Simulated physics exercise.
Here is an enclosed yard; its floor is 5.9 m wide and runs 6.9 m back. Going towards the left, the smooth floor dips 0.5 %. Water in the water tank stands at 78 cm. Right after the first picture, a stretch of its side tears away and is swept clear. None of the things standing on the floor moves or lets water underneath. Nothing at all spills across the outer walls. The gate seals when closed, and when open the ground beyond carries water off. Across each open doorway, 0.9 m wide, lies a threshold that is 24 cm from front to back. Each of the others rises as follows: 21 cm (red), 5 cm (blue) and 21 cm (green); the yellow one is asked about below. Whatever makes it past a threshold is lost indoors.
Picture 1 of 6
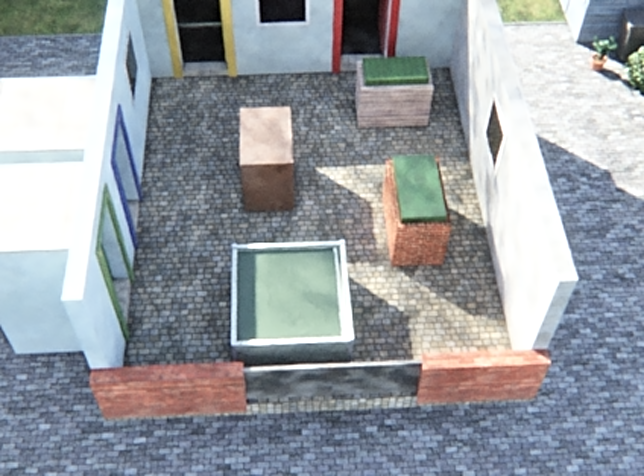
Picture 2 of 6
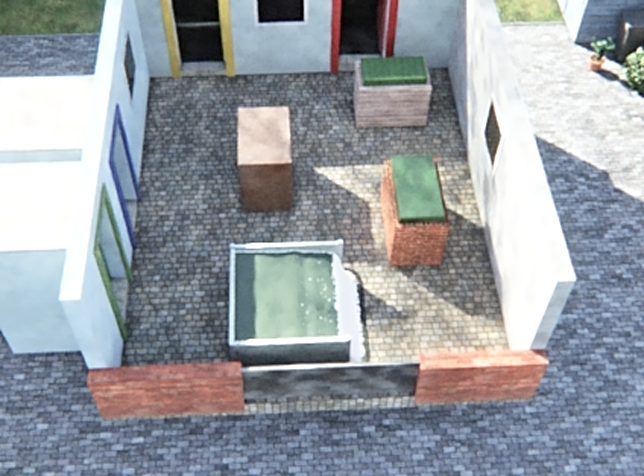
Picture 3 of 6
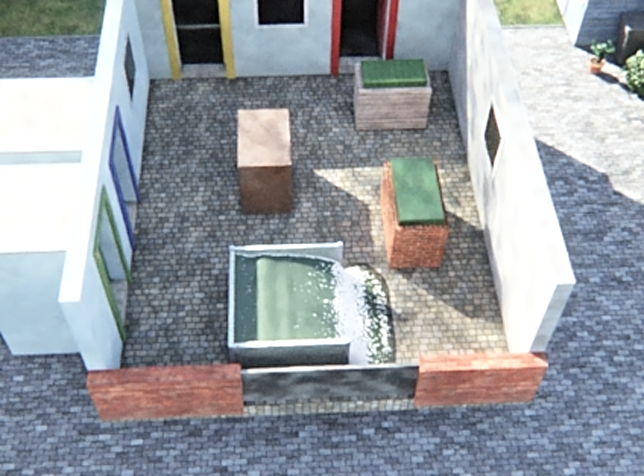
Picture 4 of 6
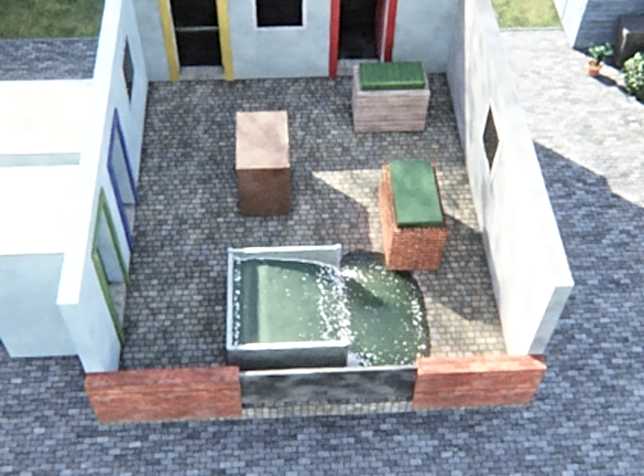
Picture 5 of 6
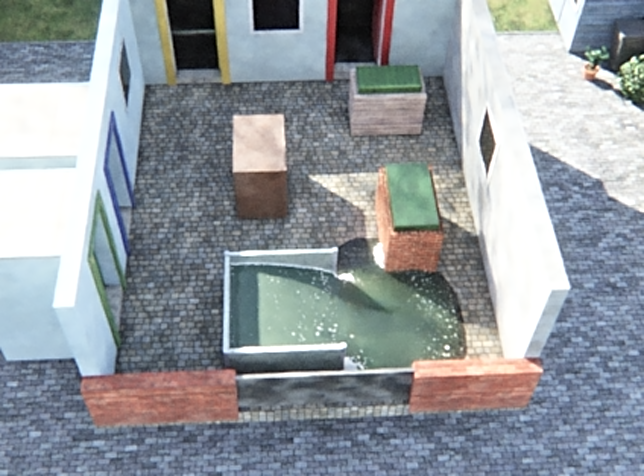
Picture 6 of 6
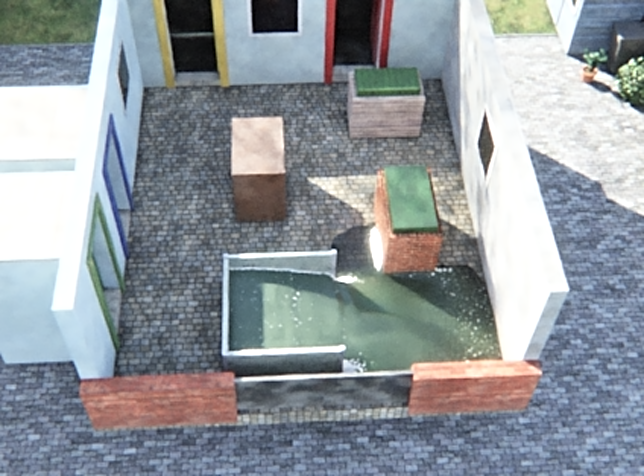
In a walled, paved yard, a square tank of still greenish water lost its right side, and water poured out through the gap, spreading rightward across the paving past the foot of a green-topped brick block.
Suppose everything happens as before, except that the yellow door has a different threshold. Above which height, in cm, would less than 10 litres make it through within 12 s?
Above roughly 6.5 cm.
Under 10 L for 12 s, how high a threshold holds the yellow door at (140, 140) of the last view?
Roughly 8.5 cm.
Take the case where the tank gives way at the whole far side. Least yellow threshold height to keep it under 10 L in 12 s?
Estimate: Near 11.0 cm.
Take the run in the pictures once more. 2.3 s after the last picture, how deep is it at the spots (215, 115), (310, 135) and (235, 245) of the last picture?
First 0, then 2, then 0 cm.
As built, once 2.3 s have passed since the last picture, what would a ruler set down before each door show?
Depth (cm): Red 0 / blue 0 / yellow 0 / green 0.
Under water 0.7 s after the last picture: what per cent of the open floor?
About 20 per cent.
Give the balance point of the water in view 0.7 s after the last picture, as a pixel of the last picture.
Near (367, 328).
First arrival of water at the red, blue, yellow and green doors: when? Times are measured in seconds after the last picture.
Red at 3.0 s, blue at 4.5 s, yellow at 4.5 s and green at 4.0 s.
Then, 0.7 s after the last picture water covers 20 % of the floor, deepest (54 cm) near (490, 388); it has not reached the yellow door.
Then, 2.3 s after the last picture water covers 40 % of the floor, deepest (28 cm) near (413, 282); it has not reached the yellow door.
Then, 11.3 s after the last picture water covers 100 % of the floor, deepest (9 cm) near (141, 114); 9 cm at the yellow door, 0 litres in over its 14 cm threshold.
At the yellow door as built, the water peaked near 9 cm, 11.1 s after the last picture.
Run again over the same 12 s with other heights there, 19 litres in over 5.5 cm, 6 litres over 7.5 cm. The limit of 10 litres is kept from about 6.5 cm up.
